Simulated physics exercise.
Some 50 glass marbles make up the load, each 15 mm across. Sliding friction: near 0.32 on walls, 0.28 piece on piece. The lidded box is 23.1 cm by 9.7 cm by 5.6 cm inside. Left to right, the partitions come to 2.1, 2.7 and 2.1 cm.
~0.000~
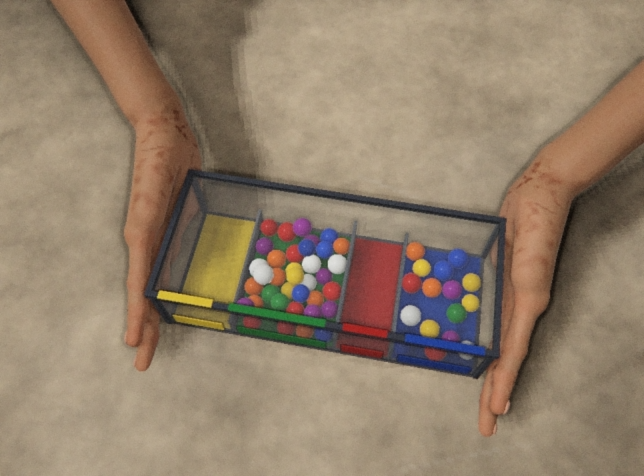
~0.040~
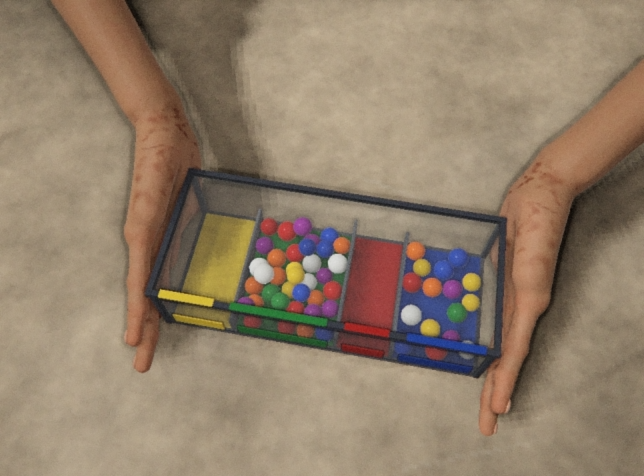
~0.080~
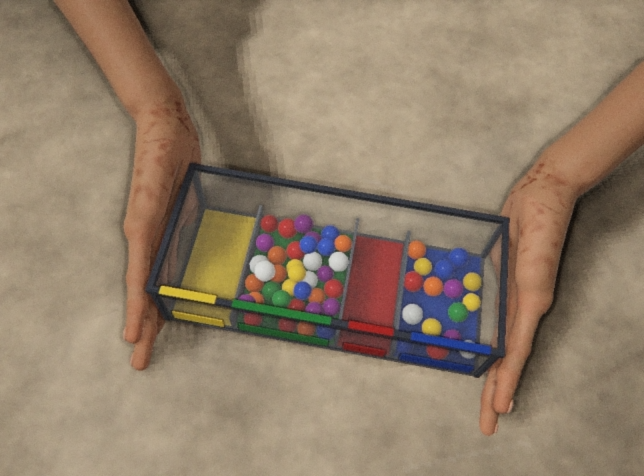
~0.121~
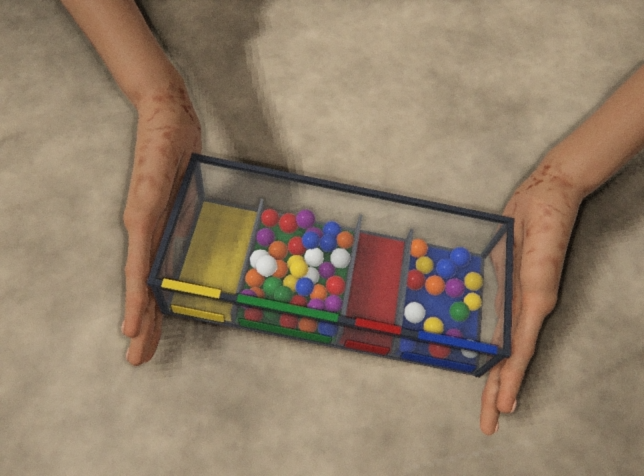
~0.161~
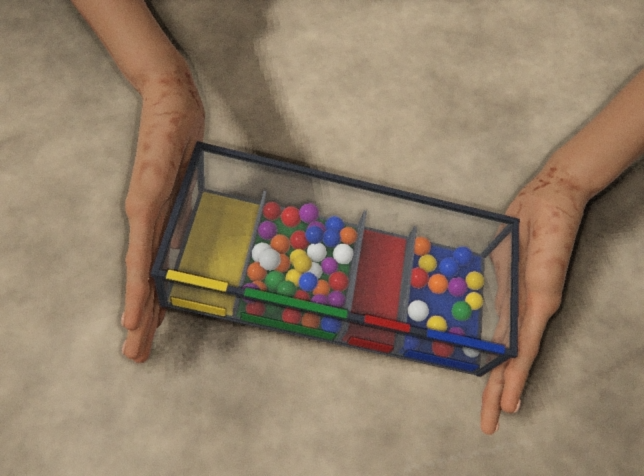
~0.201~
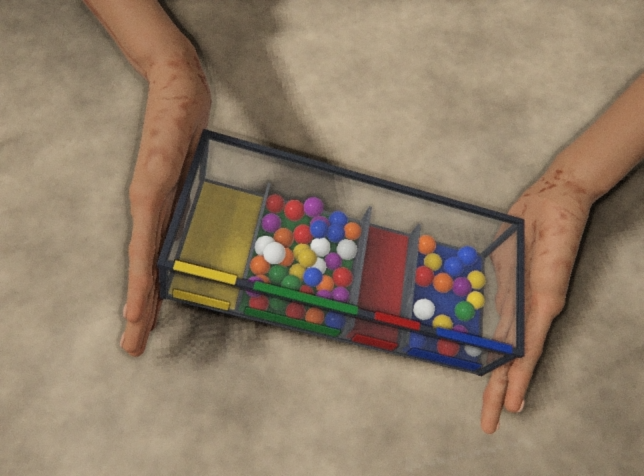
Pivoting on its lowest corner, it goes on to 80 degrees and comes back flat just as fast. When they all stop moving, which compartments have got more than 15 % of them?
Once they stop: Red compartment has not, blue compartment has, green compartment has, yellow compartment has not.
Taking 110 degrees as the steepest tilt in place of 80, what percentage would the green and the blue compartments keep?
You'd find green with 0 % and blue with 100 %.
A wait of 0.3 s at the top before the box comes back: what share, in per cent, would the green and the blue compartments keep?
Green 40; blue 60.
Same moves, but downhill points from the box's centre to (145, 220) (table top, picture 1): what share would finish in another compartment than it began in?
The share would be about 40 percent.
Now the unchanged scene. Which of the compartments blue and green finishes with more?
The blue one has more.
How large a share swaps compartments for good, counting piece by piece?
Result: Roughly 35 %.
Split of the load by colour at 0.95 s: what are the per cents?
In per cent: Red 0, blue 35, green 65, yellow 0.
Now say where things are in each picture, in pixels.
In the first frame, box tilt 0 degrees, front corners at (153, 292) and (493, 352); blue 30 %, green 70 %.
In the second frame, box tilt 1 degrees, front corners at (153, 291) and (494, 351).
In the third frame, box tilt 3 degrees, front corners at (154, 287) and (498, 351).
In the fourth frame, box tilt 6 degrees, front corners at (156, 280) and (504, 351), lowest corner right back.
In the fifth frame, box tilt 10 degrees, front corners at (160, 271) and (511, 350), lowest corner right back.
In the sixth frame, box tilt 14 degrees, front corners at (166, 262) and (517, 350), lowest corner right back; blue 30 %, green 70 %. Its pace works out near 100 degrees a second.
After 0.95 s, tilt 80 degrees; blue 35 %, green 65 %.
Then, at 1.44 s, tilt 35 degrees; blue 65 %, green 35 %.
Then, at 2.01 s, tilt 0 degrees; blue 65 %, green 35 %.
In the end, at 2.9 s, red 0 %, blue 65 %, green 35 %, yellow 0 %.
